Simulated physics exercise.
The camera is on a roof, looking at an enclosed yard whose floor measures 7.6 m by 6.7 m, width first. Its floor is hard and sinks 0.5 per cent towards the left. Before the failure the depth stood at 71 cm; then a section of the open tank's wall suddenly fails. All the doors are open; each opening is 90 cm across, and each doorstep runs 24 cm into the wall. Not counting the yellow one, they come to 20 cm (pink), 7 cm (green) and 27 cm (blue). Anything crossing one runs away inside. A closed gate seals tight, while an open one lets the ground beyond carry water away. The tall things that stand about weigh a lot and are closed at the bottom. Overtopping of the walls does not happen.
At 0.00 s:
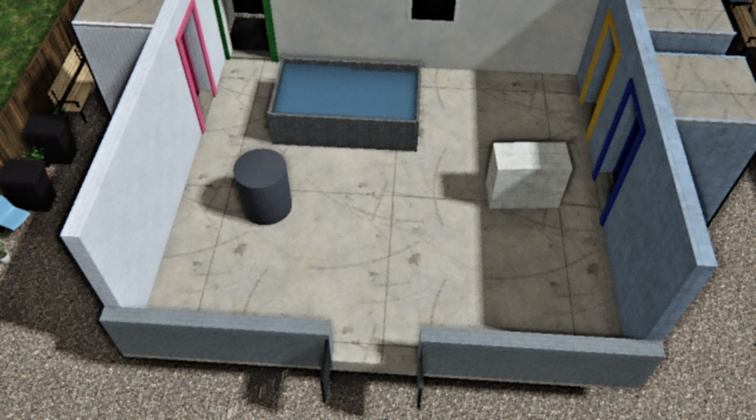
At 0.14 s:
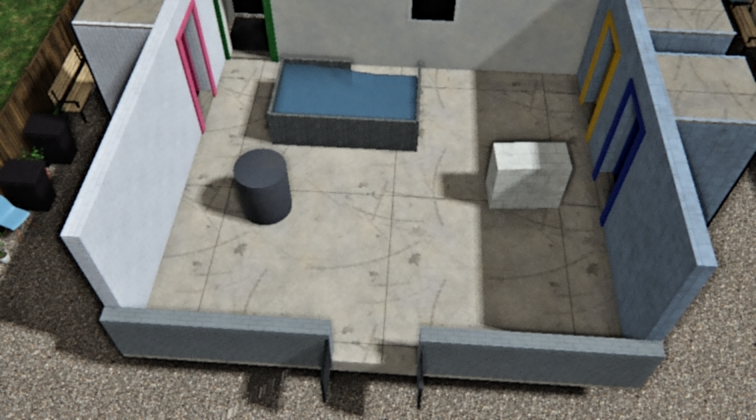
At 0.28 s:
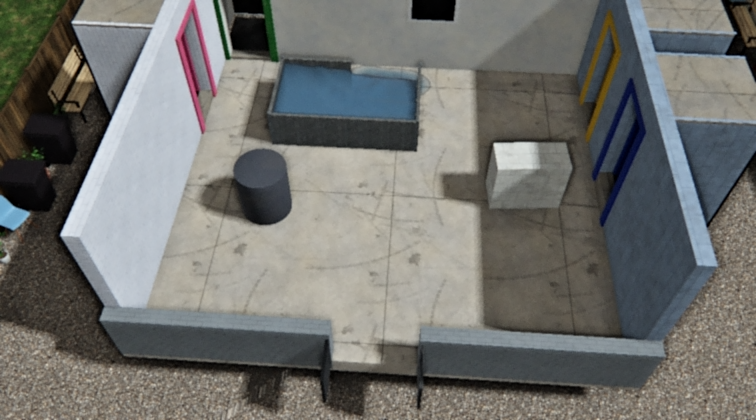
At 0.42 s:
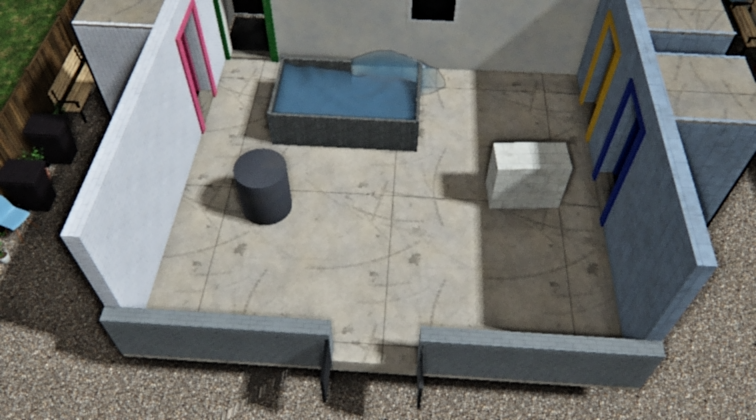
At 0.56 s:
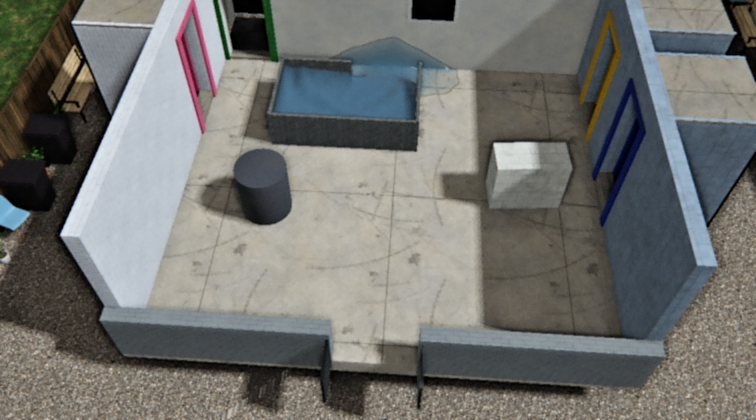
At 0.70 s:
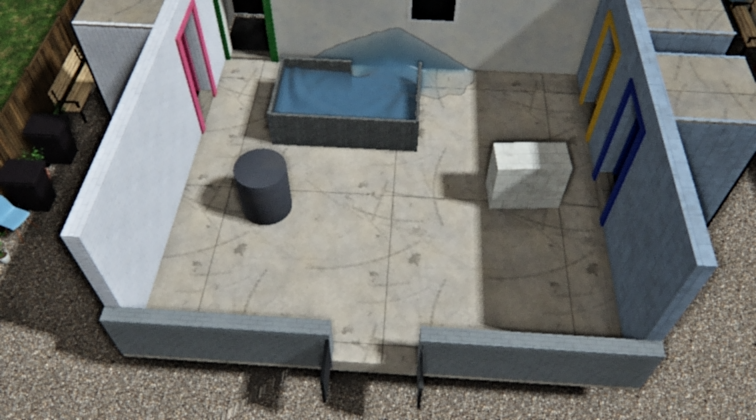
At the start, an open tank of water sits still near the back wall of a walled yard, with a dark cylinder and a pale block on the floor. Water then pours out through its far side, spreading toward the back wall and rightward across the floor as the tank's level lowers slightly.
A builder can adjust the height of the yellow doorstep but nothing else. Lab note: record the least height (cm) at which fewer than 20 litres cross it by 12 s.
Least height: 20 cm.
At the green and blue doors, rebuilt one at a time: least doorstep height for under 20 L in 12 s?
About 23 cm at green and 5.5 cm at blue.
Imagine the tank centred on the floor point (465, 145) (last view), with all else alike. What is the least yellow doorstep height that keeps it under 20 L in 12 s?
New minimum height: Approx. 18 cm.
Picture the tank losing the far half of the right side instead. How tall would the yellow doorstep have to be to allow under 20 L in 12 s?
With that break, close to 22 cm.
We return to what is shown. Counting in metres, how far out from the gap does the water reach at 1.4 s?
3.8 m.
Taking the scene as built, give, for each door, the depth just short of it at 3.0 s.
Pink door 13 cm, green door 17 cm, yellow door 22 cm, blue door 10 cm.
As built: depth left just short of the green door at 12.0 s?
Some 8.0 centimetres.
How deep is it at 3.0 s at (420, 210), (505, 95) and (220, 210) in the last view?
The depths come to about 0, 7 and 0 cm.
After 1.4 s water covers 15 % of the floor, deepest (54 cm) near (390, 72); it has not reached the yellow door.
After 3.0 s water covers 35 % of the floor, deepest (36 cm) near (235, 60); 22 cm at the yellow door, 66 litres in over its 10 cm doorstep.
After 12.0 s water covers 95 % of the floor, deepest (10 cm) near (154, 285); 5 cm at the yellow door, 131 litres in over its 10 cm doorstep.
At the yellow door as built, the water arrived by 1.8 s and peaked near 24 cm at 2.4 s.
Run again over the same 12 s with other heights there, 35 litres in over 17.5 cm, 6 litres over 23.5 cm. The limit of 20 litres is kept from about 20 cm up.
